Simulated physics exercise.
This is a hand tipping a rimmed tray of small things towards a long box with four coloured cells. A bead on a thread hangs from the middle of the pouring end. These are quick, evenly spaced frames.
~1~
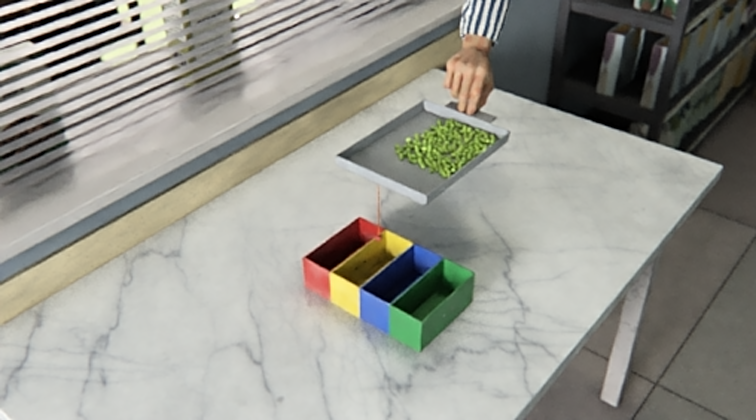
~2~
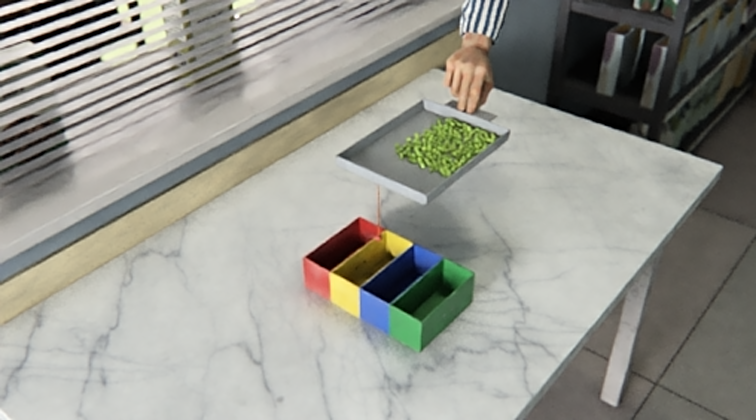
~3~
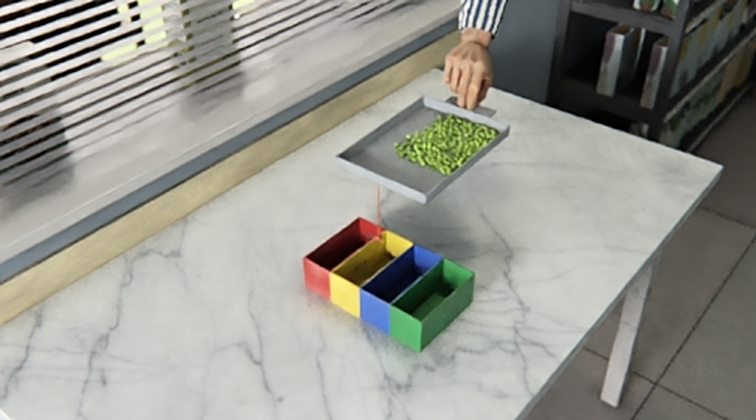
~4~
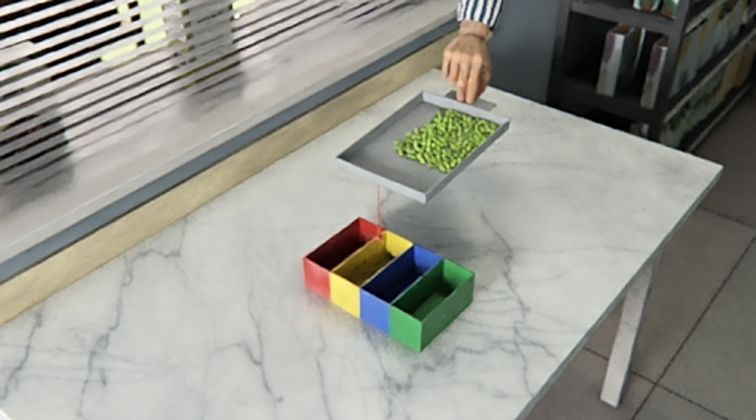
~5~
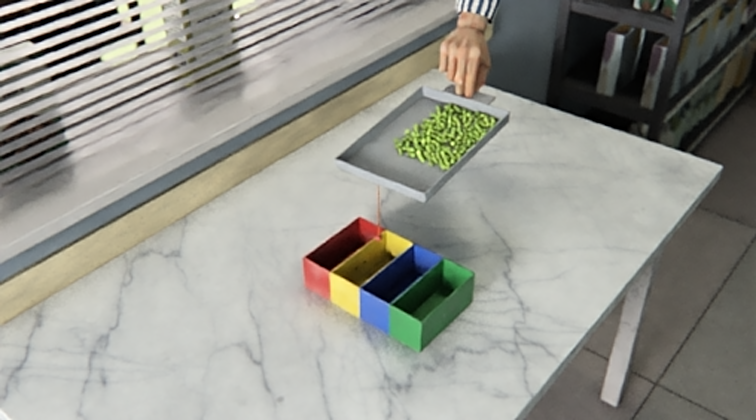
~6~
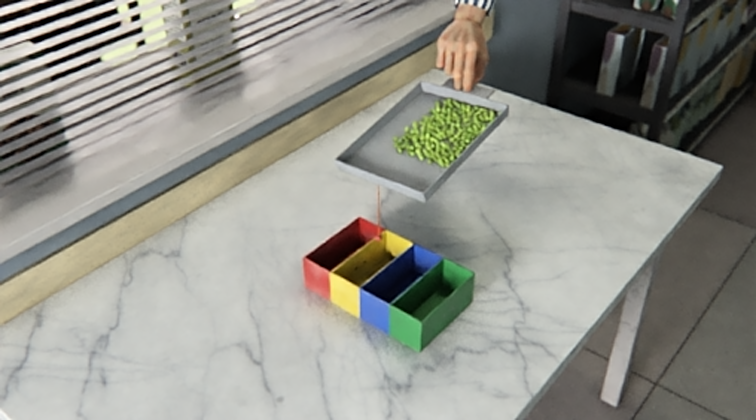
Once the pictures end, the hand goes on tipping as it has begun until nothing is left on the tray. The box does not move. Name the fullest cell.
The red cell gets the most.
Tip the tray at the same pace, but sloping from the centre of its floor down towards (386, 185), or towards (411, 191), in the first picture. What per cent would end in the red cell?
About 20 and 0 per cent.
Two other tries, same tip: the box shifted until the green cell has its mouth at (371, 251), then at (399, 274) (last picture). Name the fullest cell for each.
One: The cell in blue. Two: That yellow cell.
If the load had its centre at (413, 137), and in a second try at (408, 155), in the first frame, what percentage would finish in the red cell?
Near 40 % and 40 %.
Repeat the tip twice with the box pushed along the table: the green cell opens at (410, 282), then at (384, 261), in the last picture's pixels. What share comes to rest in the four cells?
Roughly 100 per cent, and 100 per cent.
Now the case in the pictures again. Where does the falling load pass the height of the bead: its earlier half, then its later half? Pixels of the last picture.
Early half (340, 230), late half (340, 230).
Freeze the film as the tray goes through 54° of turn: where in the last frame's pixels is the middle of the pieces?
Roughly at (365, 164).
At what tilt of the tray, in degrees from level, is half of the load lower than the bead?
Near 105 degrees.
Shortly afterwards, tray tipped steeply; all but a few on the tray; only a few falling or outside the box.
Next, tray tipped right over; all but a few on the tray; only a few in the red cell; only a few in the yellow cell; a little falling or outside the box.
Some moments later, tray tipped past a quarter turn; near half in the red cell; a little in the yellow cell; near a third falling or outside the box.
In the end, tray tipped past a quarter turn; near half in the red cell; a little in the yellow cell; none at all in the green cell; none at all in the blue cell; near a third outside the box.
